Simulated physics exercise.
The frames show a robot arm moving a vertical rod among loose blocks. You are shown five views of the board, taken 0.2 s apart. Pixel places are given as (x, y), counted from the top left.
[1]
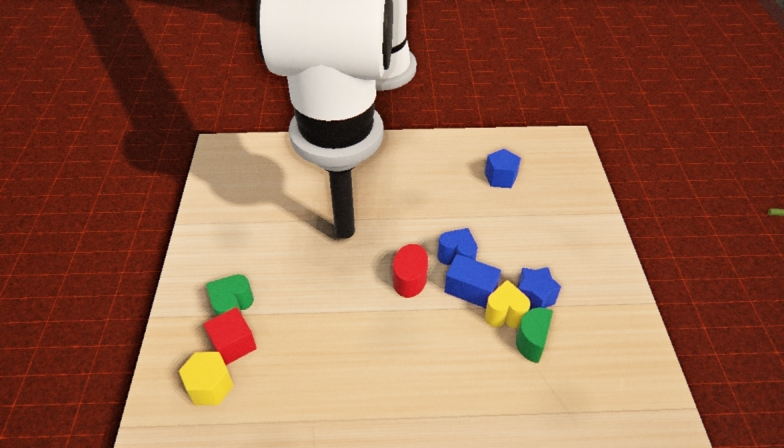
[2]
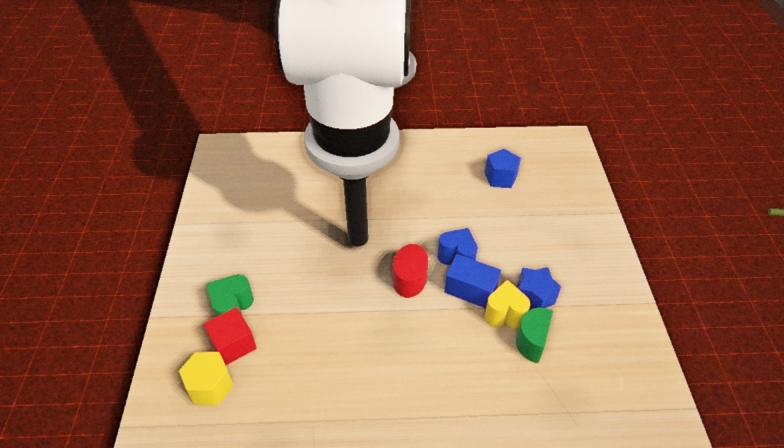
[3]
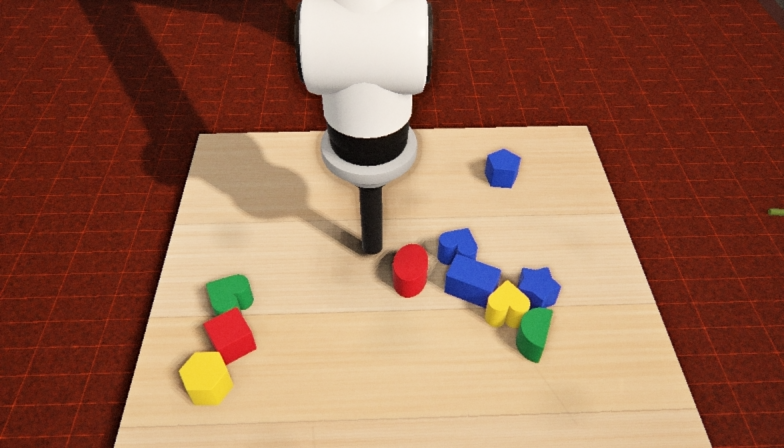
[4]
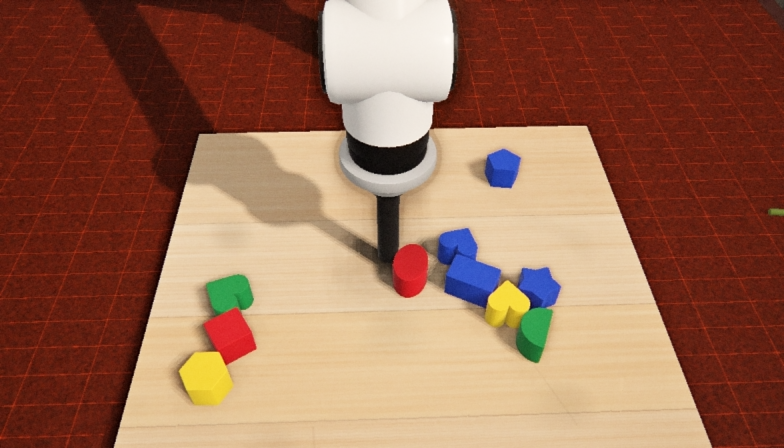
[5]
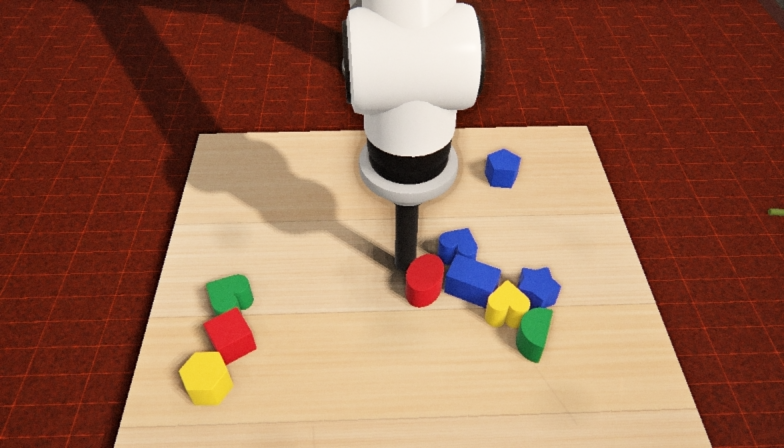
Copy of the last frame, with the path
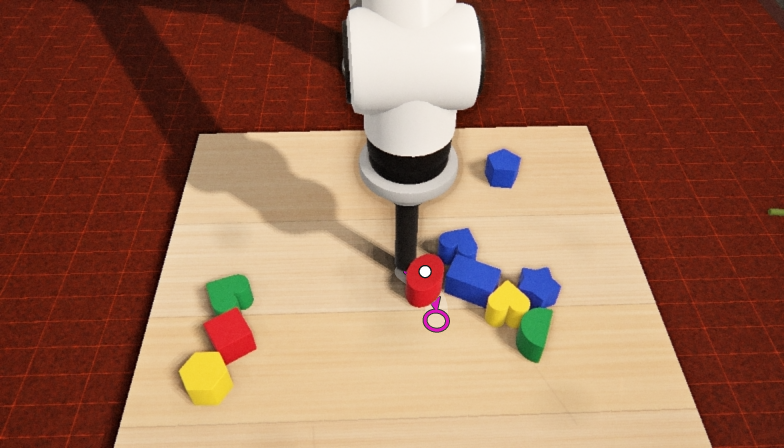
A white robot arm holding a black vertical rod reaches over a pale wooden board on a dark red tiled floor, seen from above at an angle. Green, red and yellow blocks sit at left, a red oval near the middle, blue, yellow and green blocks at right, and a blue one behind. The rod glides right and nearer, then nudges the oval slightly rightward.
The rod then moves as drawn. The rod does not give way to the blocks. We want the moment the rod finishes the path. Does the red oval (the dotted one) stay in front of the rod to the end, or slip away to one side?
The red oval won't leave the front of the rod.
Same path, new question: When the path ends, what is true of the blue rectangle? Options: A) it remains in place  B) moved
Choice B: Moved.
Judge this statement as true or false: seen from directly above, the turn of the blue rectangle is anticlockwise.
That claim is true.
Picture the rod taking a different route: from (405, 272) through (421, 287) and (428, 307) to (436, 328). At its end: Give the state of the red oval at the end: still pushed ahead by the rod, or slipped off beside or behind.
I predict the rod still has it in front.
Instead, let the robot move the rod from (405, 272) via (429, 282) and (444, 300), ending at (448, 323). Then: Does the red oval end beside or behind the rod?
No, I don't think so.
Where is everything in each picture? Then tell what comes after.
Rod's lower end (345, 232); red oval (411, 261); blue rectangle (474, 272); yellow heart (509, 298); blue star (539, 281), in the first picture.
Rod (358, 239); blocks still, in the second picture.
Rod (373, 247); blocks still, in the third picture.
Rod (388, 255); blocks still, in the fourth picture.
Rod (405, 264); red oval (425, 272); blue rectangle (474, 272); yellow heart (509, 298); blue star (539, 281), in the fifth picture.
Drawn move, from (405, 272) through (422, 285) and (435, 301) to (436, 321); the dot is on the red oval.
On the path given first. Halfway along, rod (431, 284); red oval (444, 297), turned 15° clockwise; blue rectangle (486, 280), turned 50° anticlockwise; yellow heart (516, 299); blue star (543, 281).
At the end, rod (437, 313); red oval (455, 327); blue rectangle (487, 280), turned 50° anticlockwise; yellow heart (516, 299); blue star (543, 281).
